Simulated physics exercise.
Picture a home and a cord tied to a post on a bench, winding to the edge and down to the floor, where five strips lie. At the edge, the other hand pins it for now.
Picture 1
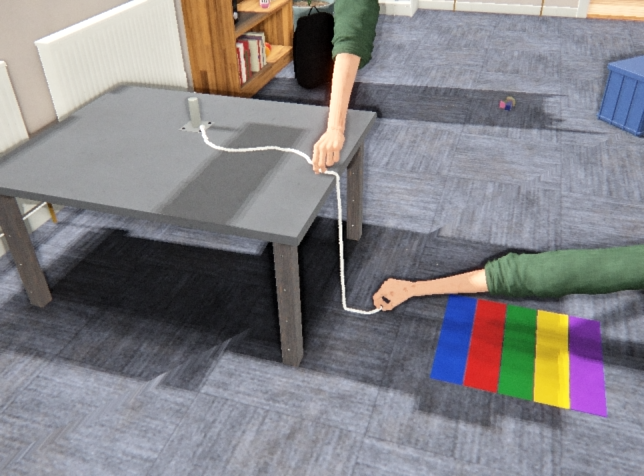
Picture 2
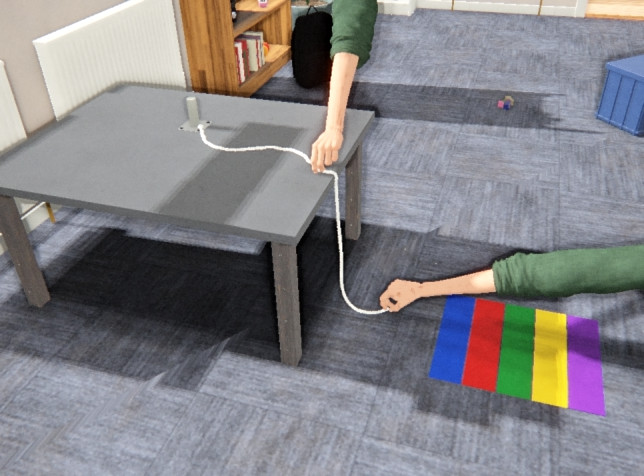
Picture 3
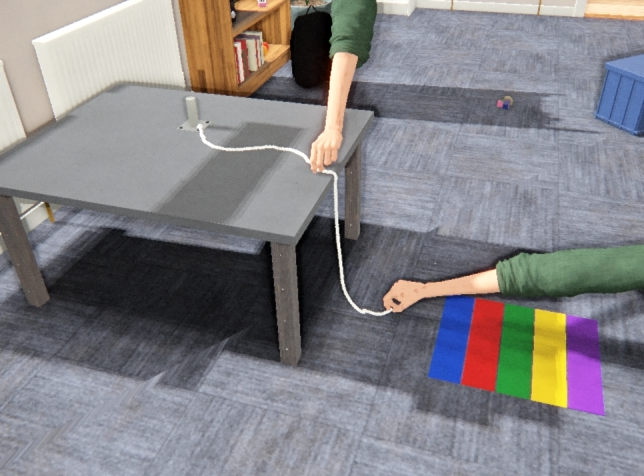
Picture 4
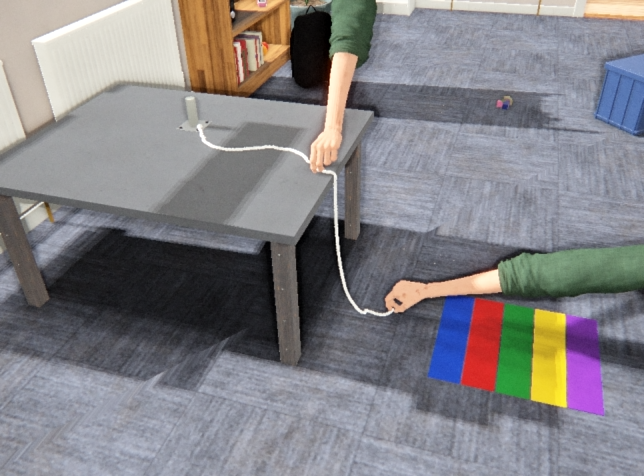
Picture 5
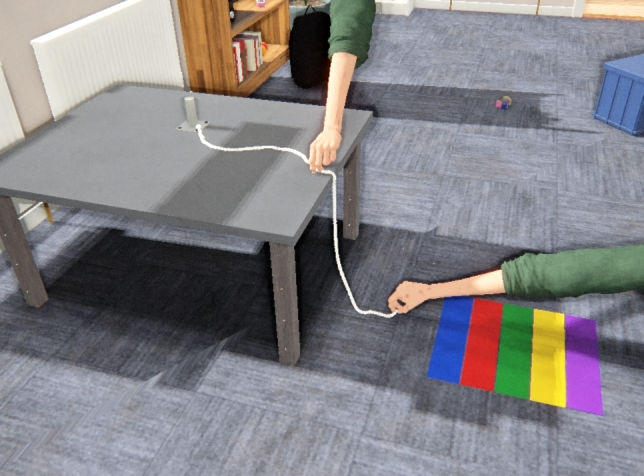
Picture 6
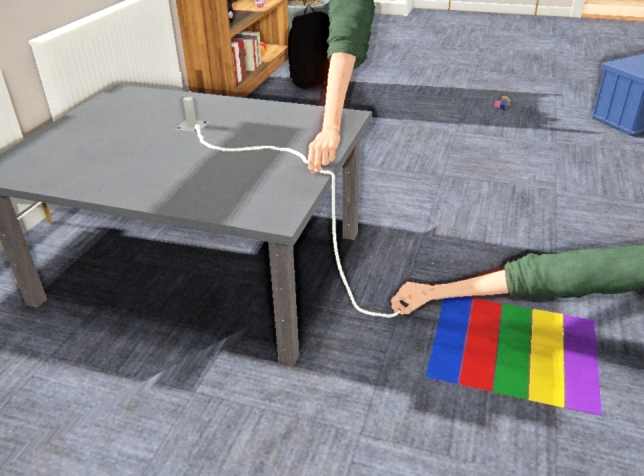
A hand in a green sleeve, low at the right, draws the end of a white cord very slightly rightward just above the carpet, and the hanging length shifts from nearly upright to a gentle slant. Another hand presses the cord at the edge of a grey table, where it winds from a small post. Seen from above in a blue-grey carpeted room, blue, red, green, yellow and purple strips lie at lower right.
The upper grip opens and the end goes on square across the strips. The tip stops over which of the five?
Over the green strip.
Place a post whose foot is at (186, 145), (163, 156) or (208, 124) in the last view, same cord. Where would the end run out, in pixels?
Going through the tries, you get (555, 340), then (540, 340), then (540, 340).
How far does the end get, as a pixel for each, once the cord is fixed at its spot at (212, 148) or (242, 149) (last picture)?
In order of the tries, close to (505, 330) and close to (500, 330).
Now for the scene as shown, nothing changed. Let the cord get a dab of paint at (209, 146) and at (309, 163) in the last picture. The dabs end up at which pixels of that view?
First one close to (235, 138), second close to (334, 169).
Early on, end near (461, 323); over blue.
Midway, end near (499, 330); over red.
At the end of the slack, end near (522, 335); over green. It gets as far as the green strip.
